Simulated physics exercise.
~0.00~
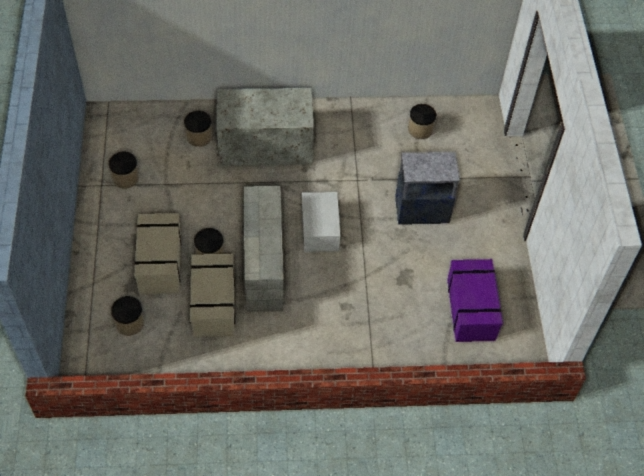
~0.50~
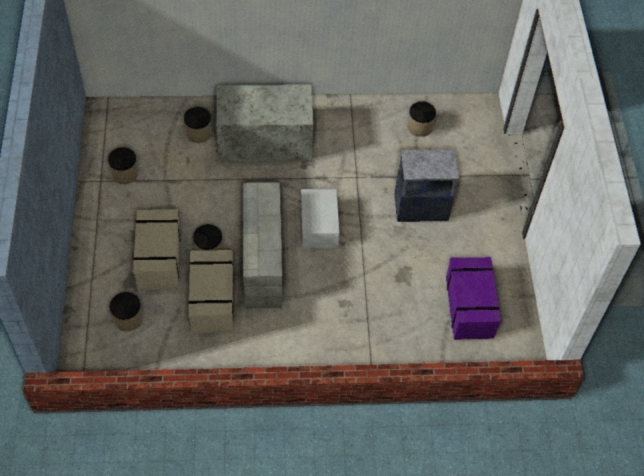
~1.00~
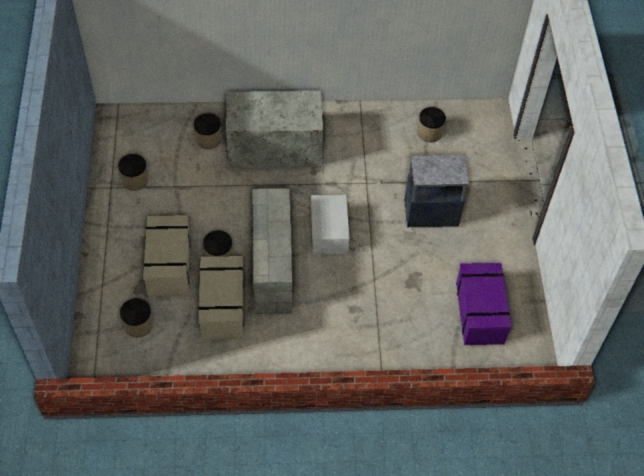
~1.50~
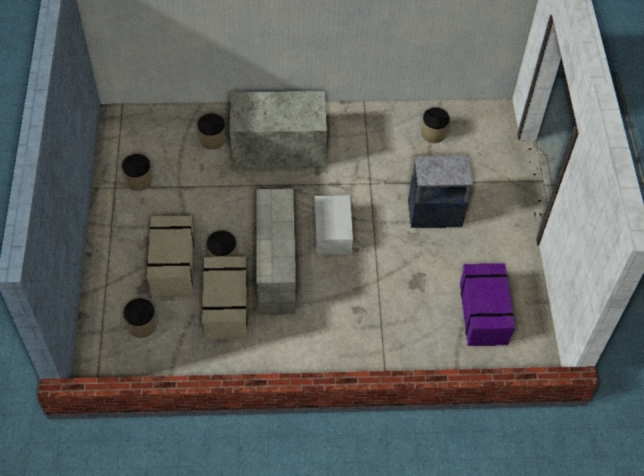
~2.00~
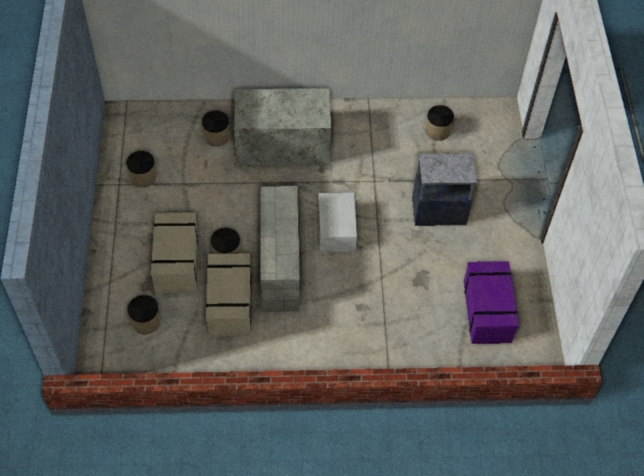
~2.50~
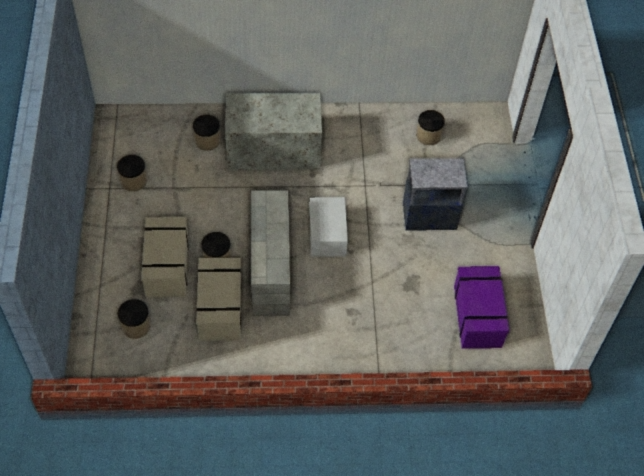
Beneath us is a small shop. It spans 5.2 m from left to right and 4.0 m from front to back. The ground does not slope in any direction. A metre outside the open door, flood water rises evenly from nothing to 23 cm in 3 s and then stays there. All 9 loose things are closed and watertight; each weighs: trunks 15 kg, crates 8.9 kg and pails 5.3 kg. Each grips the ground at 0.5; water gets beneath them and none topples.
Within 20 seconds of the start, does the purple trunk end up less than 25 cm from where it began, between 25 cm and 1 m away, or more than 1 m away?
Result: Short displacement.
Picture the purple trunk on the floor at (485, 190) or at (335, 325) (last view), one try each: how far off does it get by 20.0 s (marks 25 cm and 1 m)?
In that order: It ends far away; it travels far.
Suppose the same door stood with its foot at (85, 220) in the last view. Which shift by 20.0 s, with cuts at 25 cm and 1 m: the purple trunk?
The purple trunk ends up a little way over.
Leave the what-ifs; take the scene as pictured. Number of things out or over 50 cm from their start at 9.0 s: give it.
Answer: 3.
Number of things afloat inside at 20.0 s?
The count is 9.
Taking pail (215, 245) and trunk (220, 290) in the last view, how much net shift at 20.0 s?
Respectively 40 and 200 cm.
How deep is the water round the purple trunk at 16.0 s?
Near 14 cm deep.
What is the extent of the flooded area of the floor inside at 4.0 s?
Around 6.5 m2 of it.
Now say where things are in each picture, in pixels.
The first frame shows the purple trunk at (477, 291), on the bottom; water covers 0.0 m2; 0 of 9 have shifted.
The second frame shows the purple trunk at (475, 289), on the bottom; water covers 0.0 m2; 0 of 9 have shifted.
The third frame shows the purple trunk at (485, 295) rests on the ground; 0.0 m2 under water; 0 of 9 have shifted.
The fourth frame shows the purple trunk at (489, 295), on the bottom; 0.0 m2 under water; 0 of 9 have shifted.
The fifth frame shows the purple trunk at (493, 293) rests on the ground; 0.4 m2 under water; 0 of 9 have shifted.
The sixth frame shows the purple trunk at (483, 298) rests on the ground; 1.2 m2 under water; 0 of 9 have shifted.
After 4.0 s the purple trunk is near (484, 302), 0.0 m from its start, aground; 0 afloat.
After 9.0 s the purple trunk is near (479, 334), 0.5 m from its start, afloat; 6 afloat.
After 16.0 s the purple trunk is near (496, 250), 0.6 m from its start, afloat; 9 afloat.
After 20.0 s the purple trunk is near (450, 321), 0.5 m from its start, afloat; 9 afloat.
